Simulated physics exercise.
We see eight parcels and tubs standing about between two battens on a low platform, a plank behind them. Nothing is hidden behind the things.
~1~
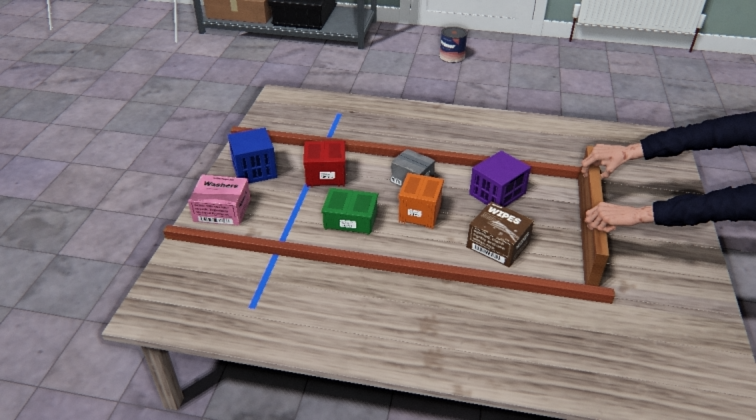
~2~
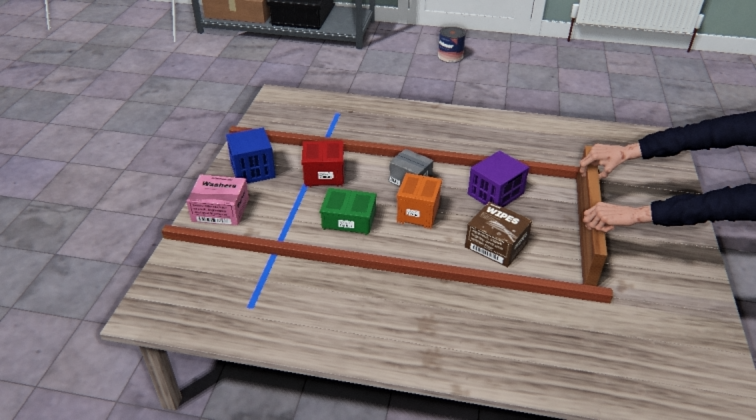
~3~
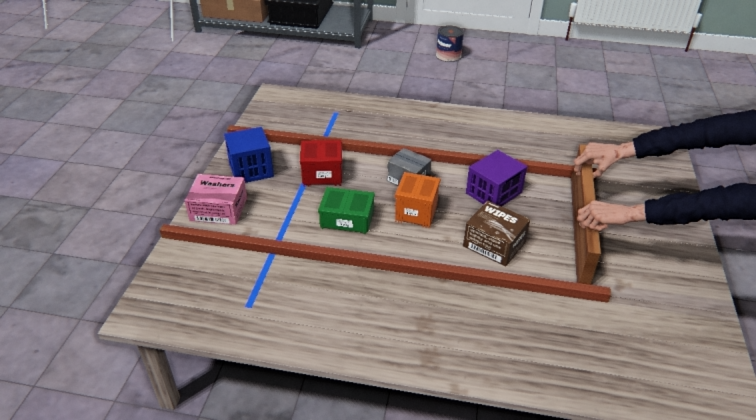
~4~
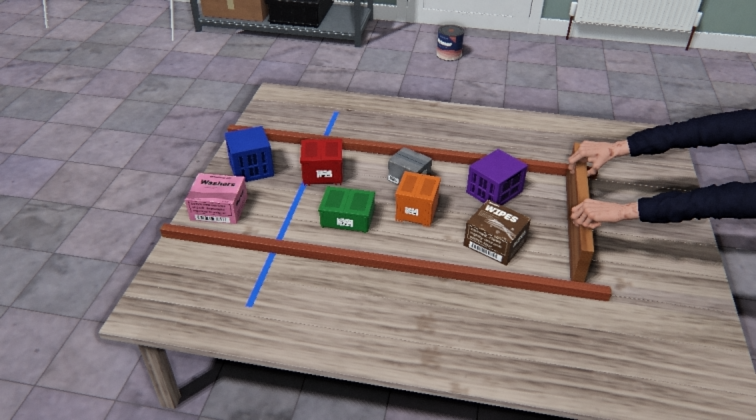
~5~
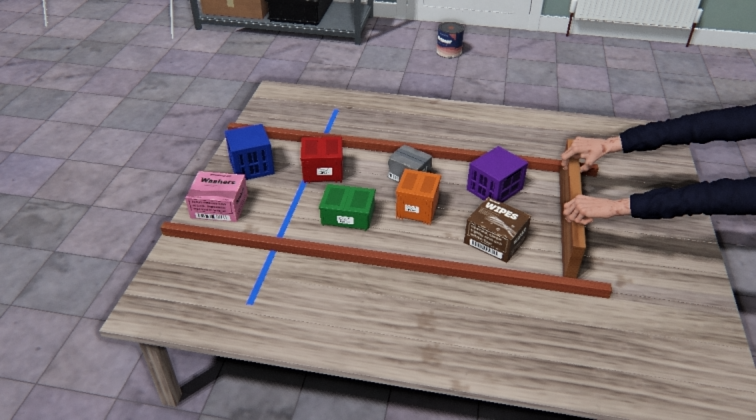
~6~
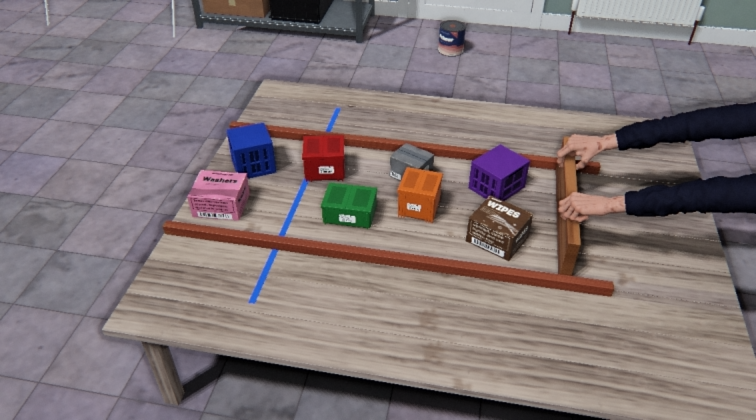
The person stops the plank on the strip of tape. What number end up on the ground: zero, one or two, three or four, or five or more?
In the end the number that fall off is one or two.
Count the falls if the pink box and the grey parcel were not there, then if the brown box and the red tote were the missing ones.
First 0, then 0.
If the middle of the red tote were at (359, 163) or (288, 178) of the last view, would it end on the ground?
In turn it holds on; stays on.
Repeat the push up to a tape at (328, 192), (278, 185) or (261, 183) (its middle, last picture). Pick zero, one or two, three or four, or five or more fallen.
For each place: Either one or two; three to four; three to four.
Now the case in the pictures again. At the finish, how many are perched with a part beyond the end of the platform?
2 of them.
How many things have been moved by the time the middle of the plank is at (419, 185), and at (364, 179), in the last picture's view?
First 5, then 7.
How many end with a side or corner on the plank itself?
The number is 2.
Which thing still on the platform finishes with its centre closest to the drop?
That is the pink box.
A little later, none off yet; pink box at rest near (220, 195); blue crate at rest near (252, 151); red tote at rest near (324, 158).
Next, none off yet; pink box shifted a little near (214, 195); blue crate shifted about its own width near (227, 150); red tote shifted about its own width near (266, 153).
When it is over, the number that fall off is one or two; down, blue crate.
